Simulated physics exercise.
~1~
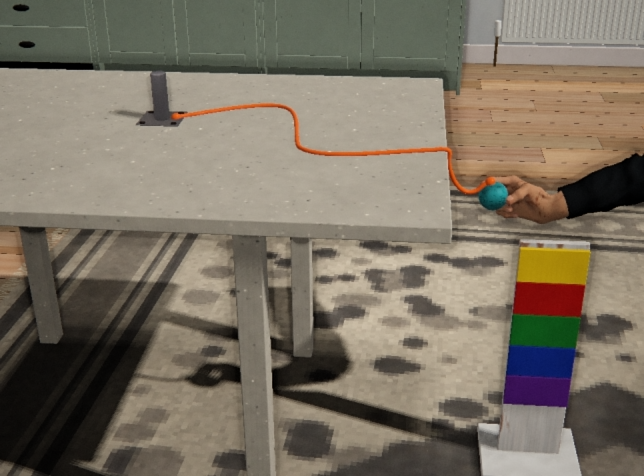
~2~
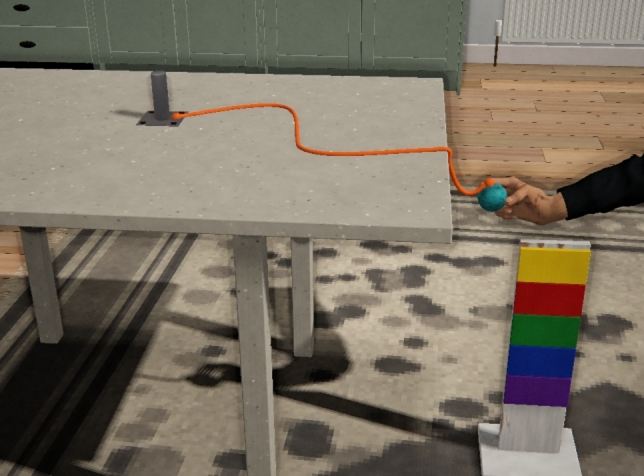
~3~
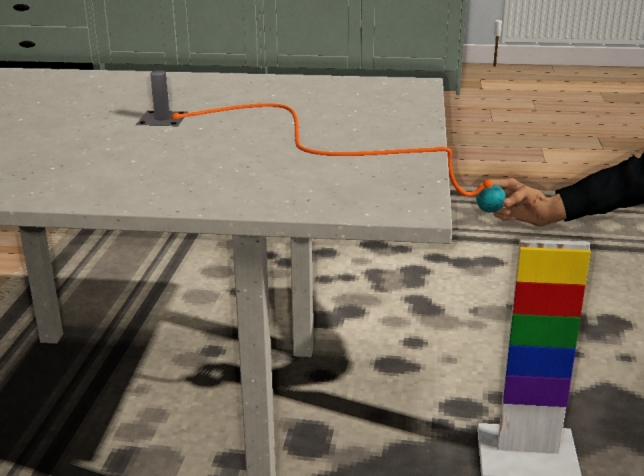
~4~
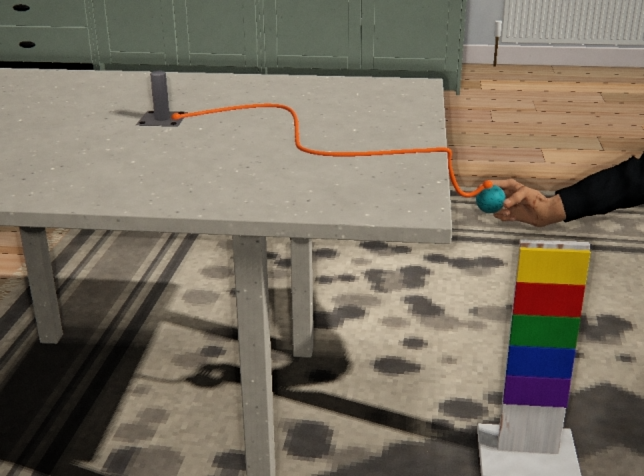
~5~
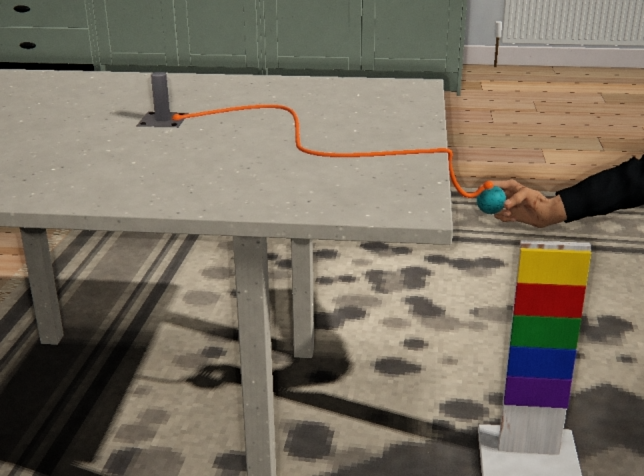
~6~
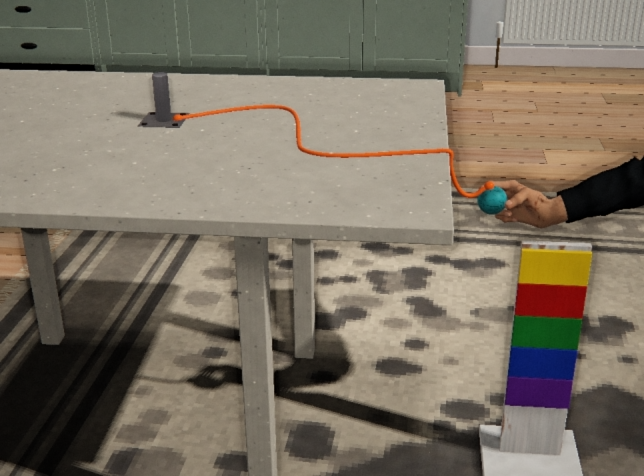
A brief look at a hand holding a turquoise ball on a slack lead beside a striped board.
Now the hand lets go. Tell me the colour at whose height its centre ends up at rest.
It ends up level with green.
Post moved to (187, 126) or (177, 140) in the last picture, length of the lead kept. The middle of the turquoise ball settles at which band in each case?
Result 1: Blue. Result 2: Blue.
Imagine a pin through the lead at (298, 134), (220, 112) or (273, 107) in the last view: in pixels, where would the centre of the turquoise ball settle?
First try near (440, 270), second near (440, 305), third near (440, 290).
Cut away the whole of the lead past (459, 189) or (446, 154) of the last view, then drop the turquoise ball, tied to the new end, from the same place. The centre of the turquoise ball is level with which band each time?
Try by try: Red; yellow.
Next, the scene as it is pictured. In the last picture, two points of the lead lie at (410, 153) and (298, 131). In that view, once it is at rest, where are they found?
The first ends at (445, 204) and the second at (360, 130).
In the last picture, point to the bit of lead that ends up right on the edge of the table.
Location: About (339, 156).
Soon after, ball near (474, 326); level with green.
Then, ball near (411, 298); level with green.
Further on, ball near (448, 316); level with green.
At rest, ball near (438, 313); level with green. Its centre hangs level with the green band.
